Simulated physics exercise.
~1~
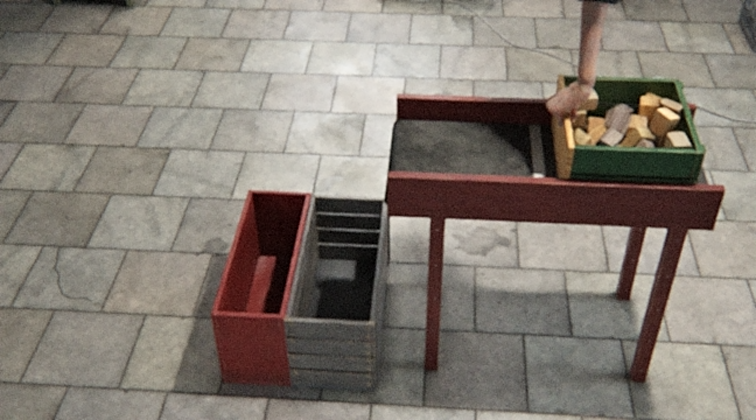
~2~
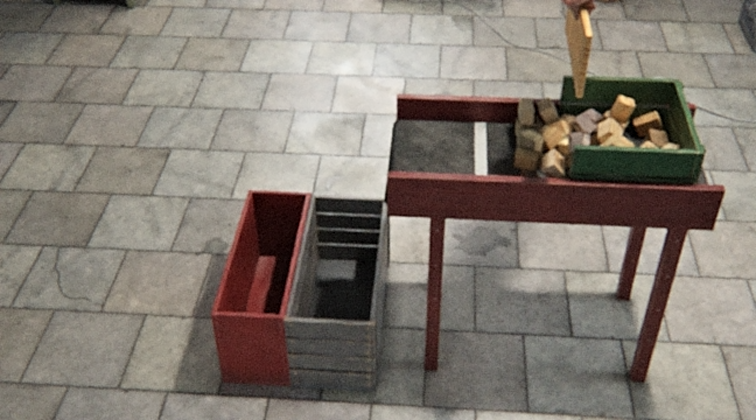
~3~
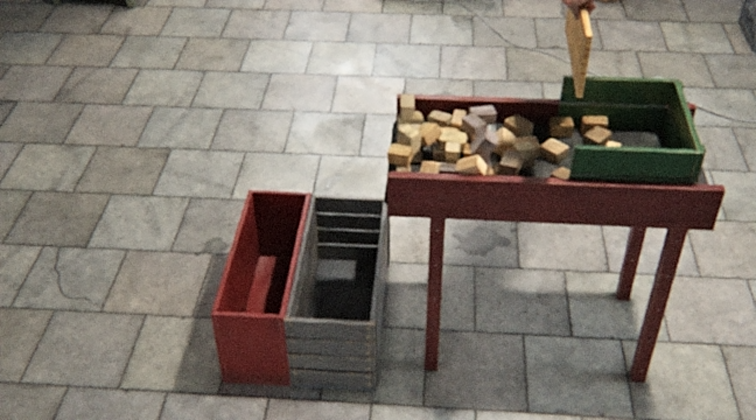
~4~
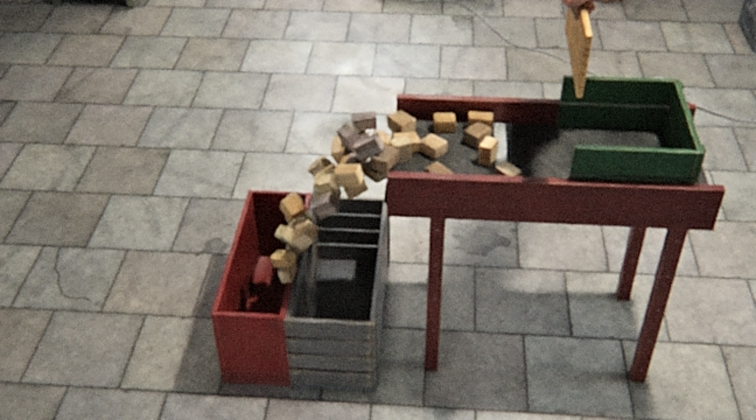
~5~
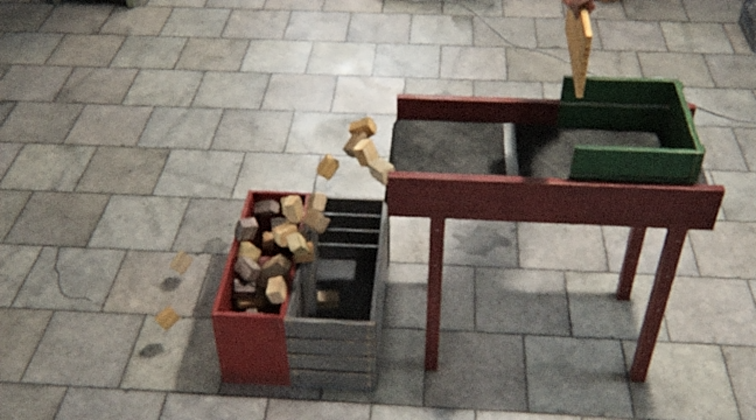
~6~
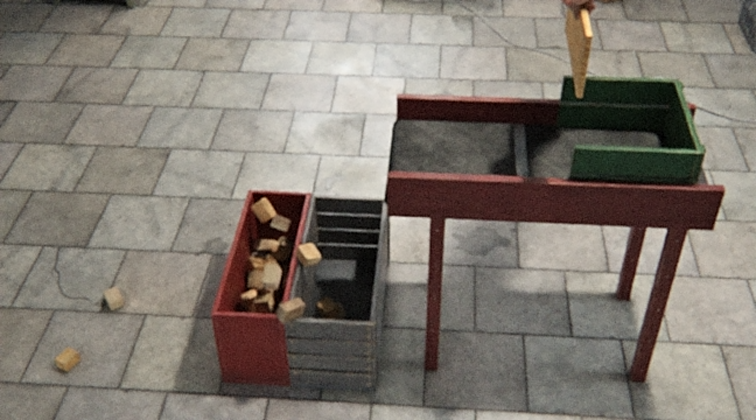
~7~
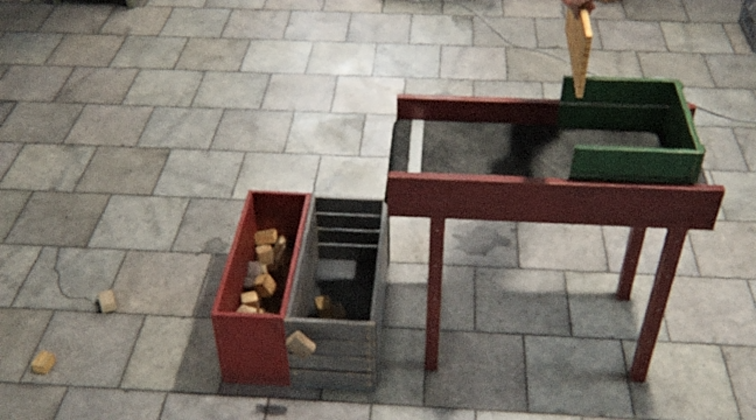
A heap of wooden blocks slid left along a red-sided belt once a hand lifted the gate of the green pen, then tumbled off the end, most landing in the red bin, a few in the grey box, and two on the floor beyond.
